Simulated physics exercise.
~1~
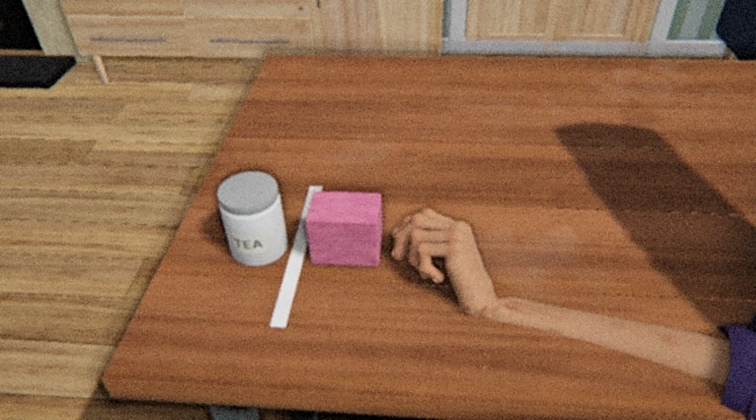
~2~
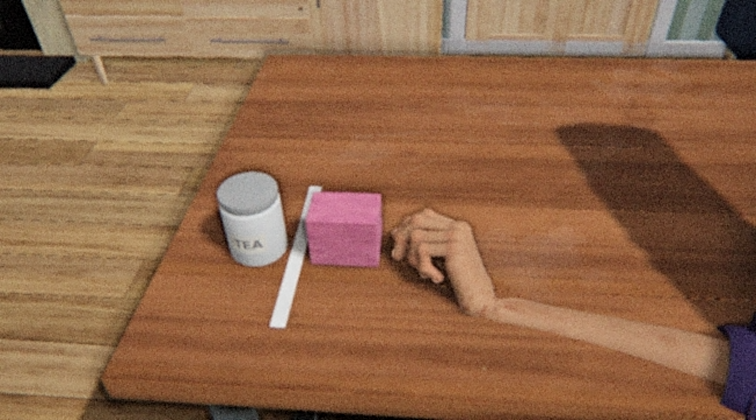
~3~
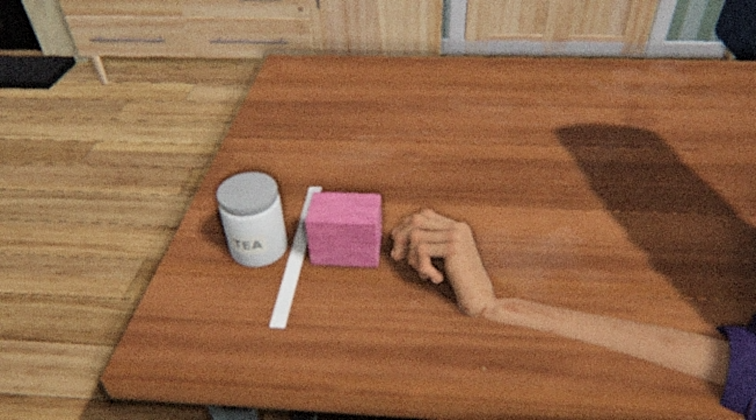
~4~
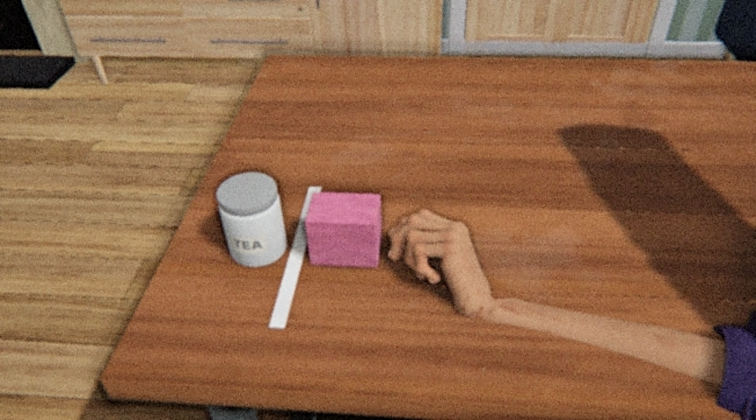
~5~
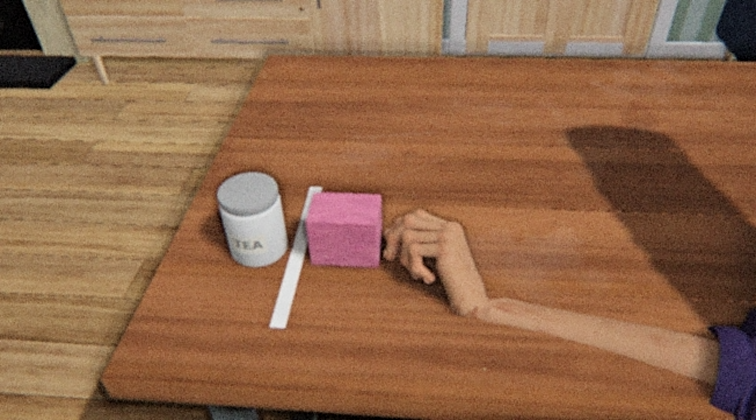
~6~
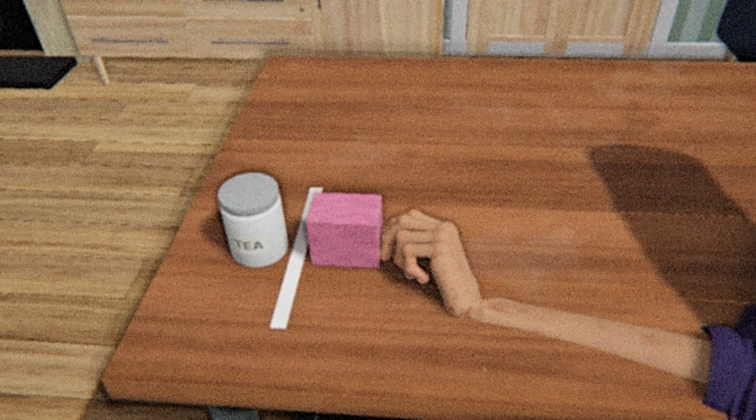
Hand edging slightly left up to a still pink block beside a tape strip and white tea jar on a wooden table.
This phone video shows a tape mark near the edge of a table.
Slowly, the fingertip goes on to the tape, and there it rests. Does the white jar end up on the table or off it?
Outcome: The white jar is still on the table.
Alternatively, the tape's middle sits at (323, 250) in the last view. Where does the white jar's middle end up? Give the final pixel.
Roughly (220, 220).
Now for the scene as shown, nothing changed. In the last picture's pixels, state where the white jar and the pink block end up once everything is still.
In the last picture, the white jar sits at (194, 218) while the pink block sits at (257, 227).
Then, 0.52 s on from there, white jar displaced a little near (237, 219).
Then, 0.80 s on from there, white jar displaced about its own width near (210, 218).
In the end, the white jar stays on the table, near (194, 217).
